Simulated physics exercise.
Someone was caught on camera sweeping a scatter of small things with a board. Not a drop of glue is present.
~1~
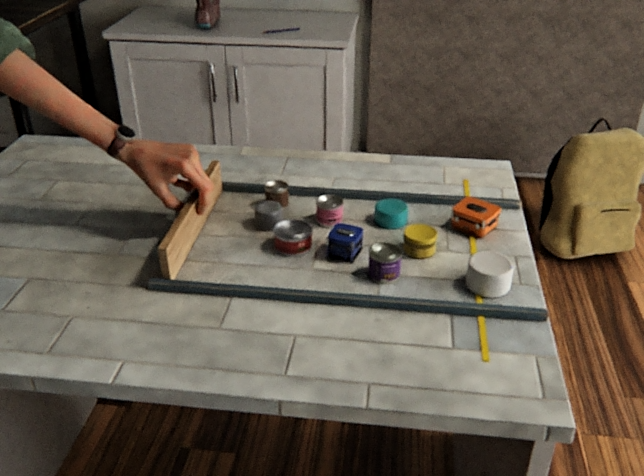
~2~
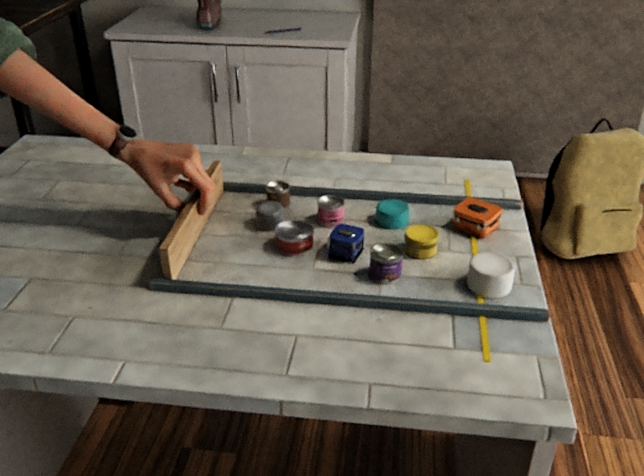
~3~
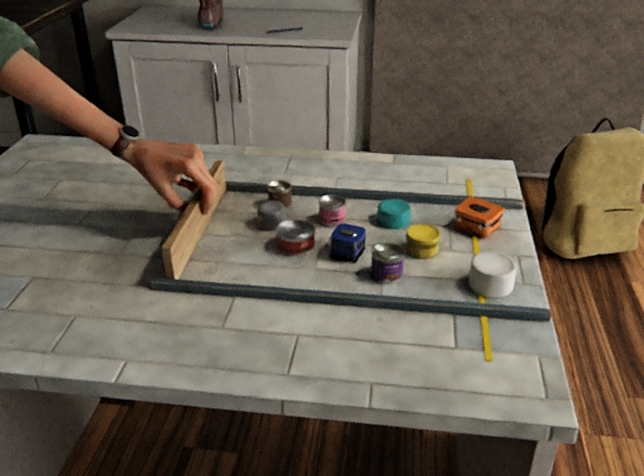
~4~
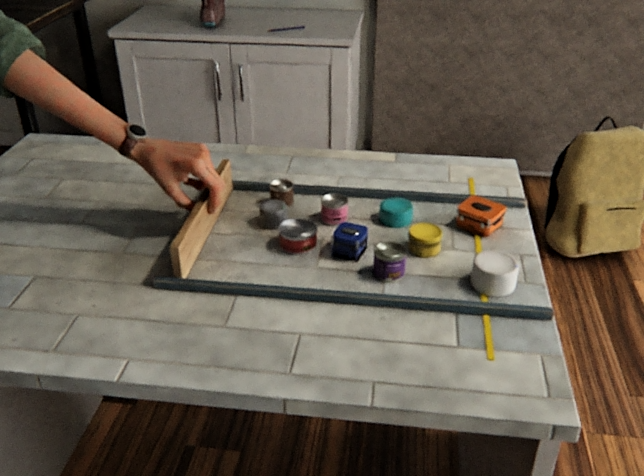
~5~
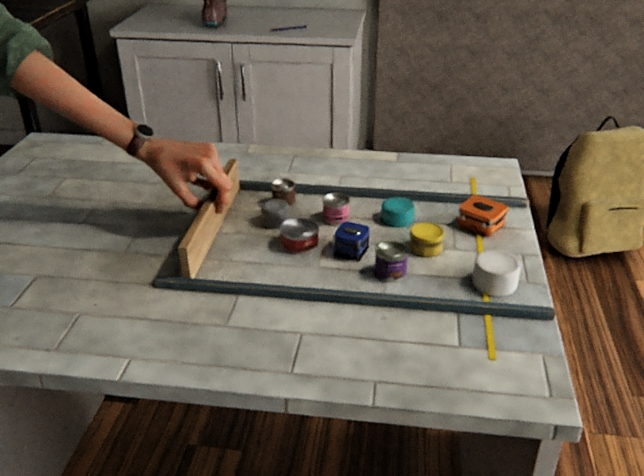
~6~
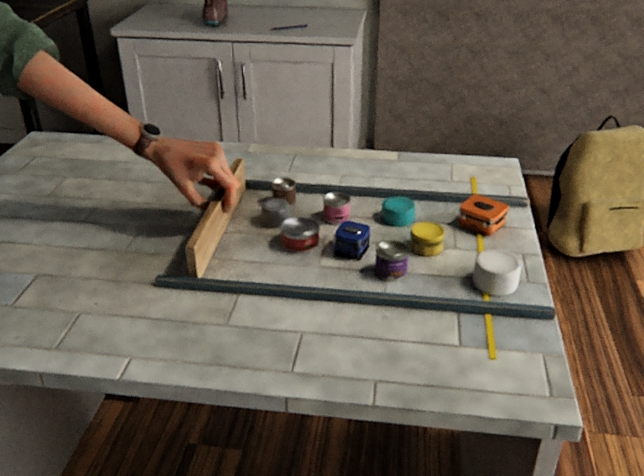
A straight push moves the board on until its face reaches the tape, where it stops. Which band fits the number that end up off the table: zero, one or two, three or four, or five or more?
The band is one or two.
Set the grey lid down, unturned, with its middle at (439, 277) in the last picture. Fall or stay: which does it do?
From that start the object is safe.
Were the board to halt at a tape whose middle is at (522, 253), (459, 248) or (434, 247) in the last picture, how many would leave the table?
Taken one after another, the numbers are 5, 0 and 0.
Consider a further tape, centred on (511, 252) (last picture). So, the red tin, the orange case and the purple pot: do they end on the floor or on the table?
The red tin is still there; as for the orange case, it is no longer there; and the purple pot is still there.
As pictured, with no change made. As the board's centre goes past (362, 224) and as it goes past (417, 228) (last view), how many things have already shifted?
At first I count 7, and then 9.
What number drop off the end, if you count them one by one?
I count 2 in all.
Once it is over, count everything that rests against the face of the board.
5 in contact.
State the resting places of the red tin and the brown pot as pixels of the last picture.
The red tin comes to rest at (503, 252), and the brown pot comes to rest at (490, 201).
Soon after, none off yet; white lid at rest near (496, 272); orange case at rest near (483, 215); yellow tub at rest near (427, 239).
Then, none off yet; white lid at rest near (496, 272); orange case at rest near (483, 215); yellow tub moved about its own width near (450, 239).
Further on, none off yet; white lid at rest near (496, 272); orange case moved about its own width near (516, 219); yellow tub moved well along near (517, 239).
At rest, the number that fall off is one or two; fallen, yellow tub and orange case.
